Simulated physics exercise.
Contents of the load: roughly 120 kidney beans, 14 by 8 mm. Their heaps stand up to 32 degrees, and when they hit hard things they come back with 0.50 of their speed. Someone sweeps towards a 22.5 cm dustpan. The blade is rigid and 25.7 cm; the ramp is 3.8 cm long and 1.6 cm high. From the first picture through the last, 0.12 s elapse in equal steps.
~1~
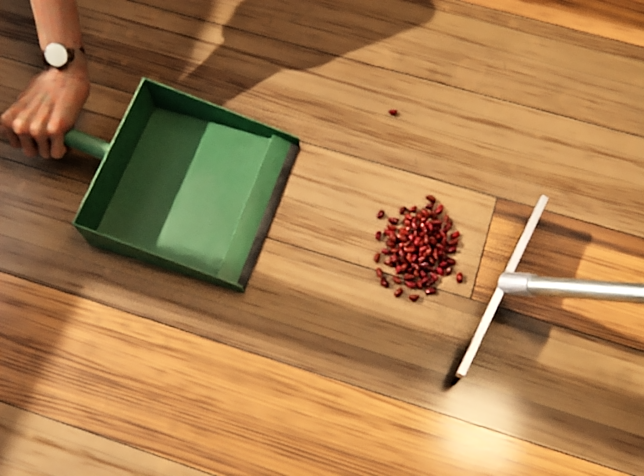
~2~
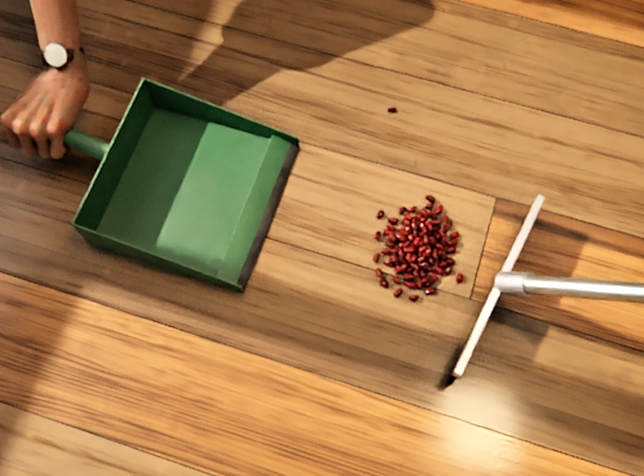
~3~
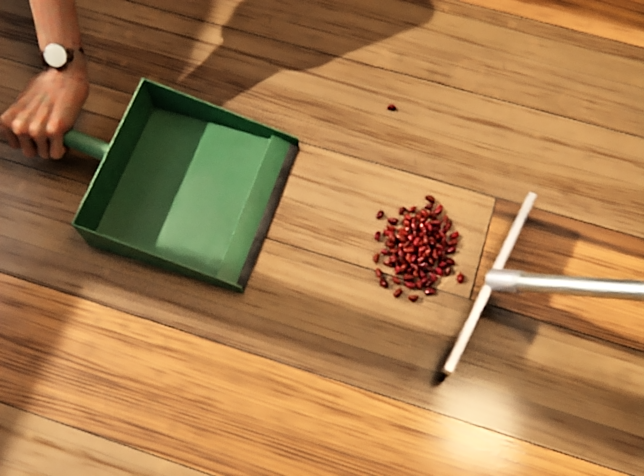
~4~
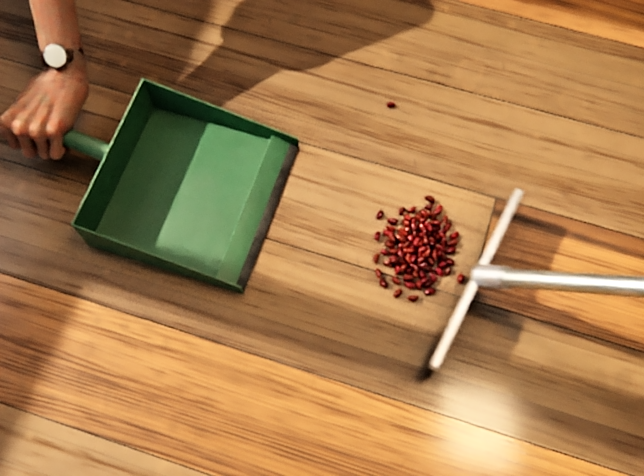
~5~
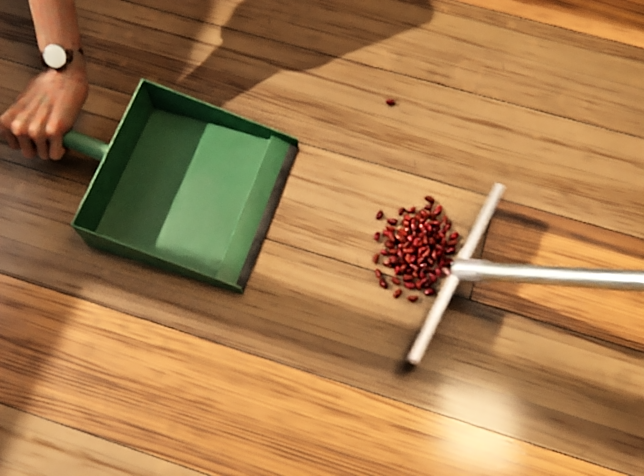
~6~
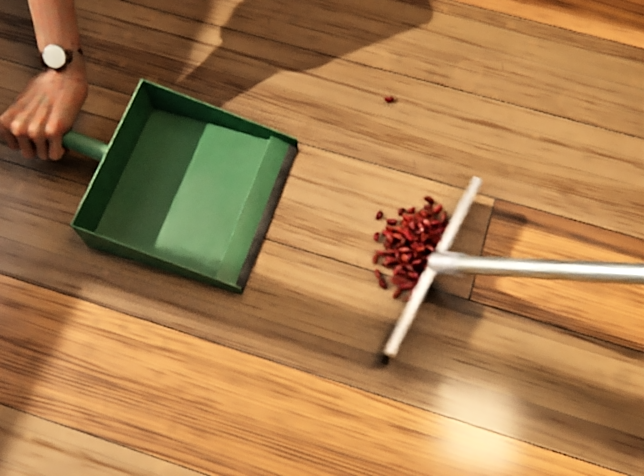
A white blade on a metal pole slides left across a wooden floor and presses into a small pile of red beans, bunching them together, while a hand wearing a watch holds a green dustpan still on the left.
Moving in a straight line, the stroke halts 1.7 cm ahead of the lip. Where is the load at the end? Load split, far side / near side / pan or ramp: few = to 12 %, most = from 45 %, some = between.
Split - far side: Some, near side: Few, pan: Some.
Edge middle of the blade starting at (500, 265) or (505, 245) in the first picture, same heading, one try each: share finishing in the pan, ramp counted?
The two tries give about 35 % and about 35 %.
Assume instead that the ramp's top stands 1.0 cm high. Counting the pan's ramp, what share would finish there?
About 40 %.
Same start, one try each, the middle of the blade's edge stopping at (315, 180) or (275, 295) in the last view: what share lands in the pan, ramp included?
Around 30 per cent, and around 25 per cent.
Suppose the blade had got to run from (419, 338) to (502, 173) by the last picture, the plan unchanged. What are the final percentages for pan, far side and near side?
That ends as pan 15, far 40, and near 0.
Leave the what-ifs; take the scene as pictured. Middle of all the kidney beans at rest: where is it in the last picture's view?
Roughly (278, 190).
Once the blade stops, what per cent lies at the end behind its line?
About 0 per cent.
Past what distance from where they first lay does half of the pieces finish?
About 22 cm.
Then, 0.10 s after the last picture, middle of the blade 11 cm from the lip; 0 % over the lip, far side 5 %, near side 0 %.
Then, 0.16 s after the last picture, middle of the blade 6 cm from the lip; 0 % over the lip, far side 15 %, near side 0 %.
Then, 0.37 s after the last picture, middle of the blade 4 cm from the lip; 40 % over the lip, far side 20 %, near side 0 %.
In the end, far side 20 %, near side 0 %, pan 35 %, in front of the lip or behind the blade 45 %.
